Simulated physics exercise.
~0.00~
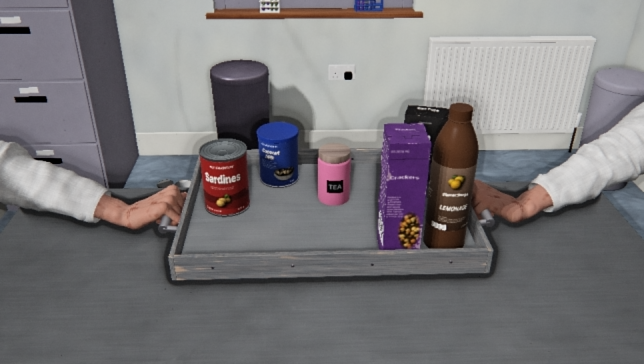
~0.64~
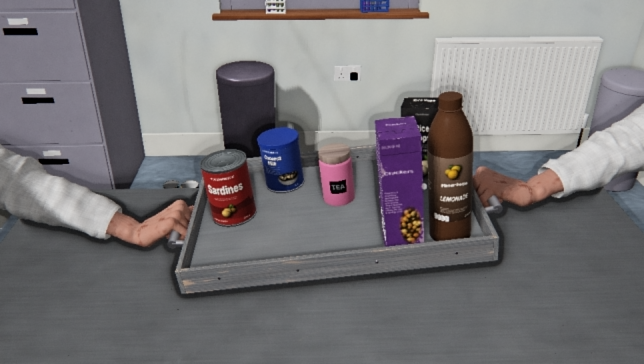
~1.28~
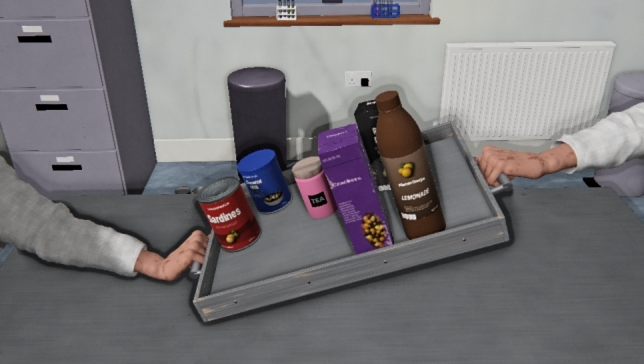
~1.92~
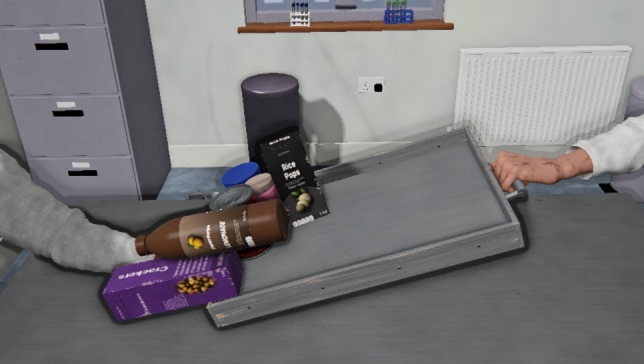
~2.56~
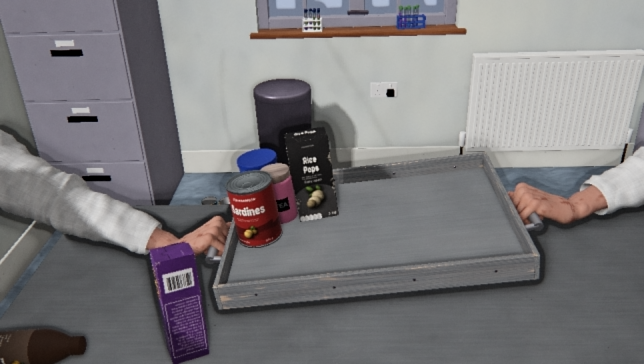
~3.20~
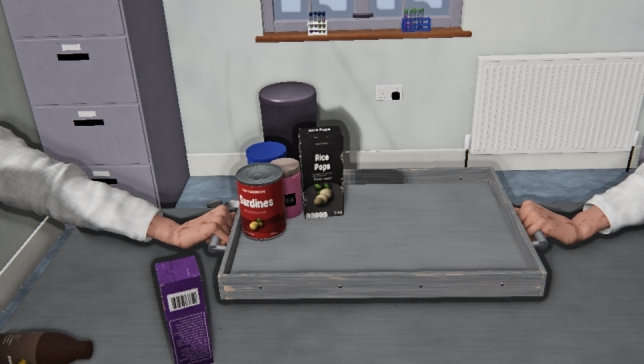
A grey serving tray, held at each end by a hand above a dark table, starts out almost level, carrying a red tin, a blue tin, a pink jar, a purple carton, a black carton and a brown bottle. Its left edge dips, and the items lean and slide left. As the slope steepens, the purple carton and the brown bottle topple and go over the left end while the others bunch together. The hands level the tray again. Both fallen items rest on the table at left, while the two tins, jar and black carton stand crowded at the tray's left end.
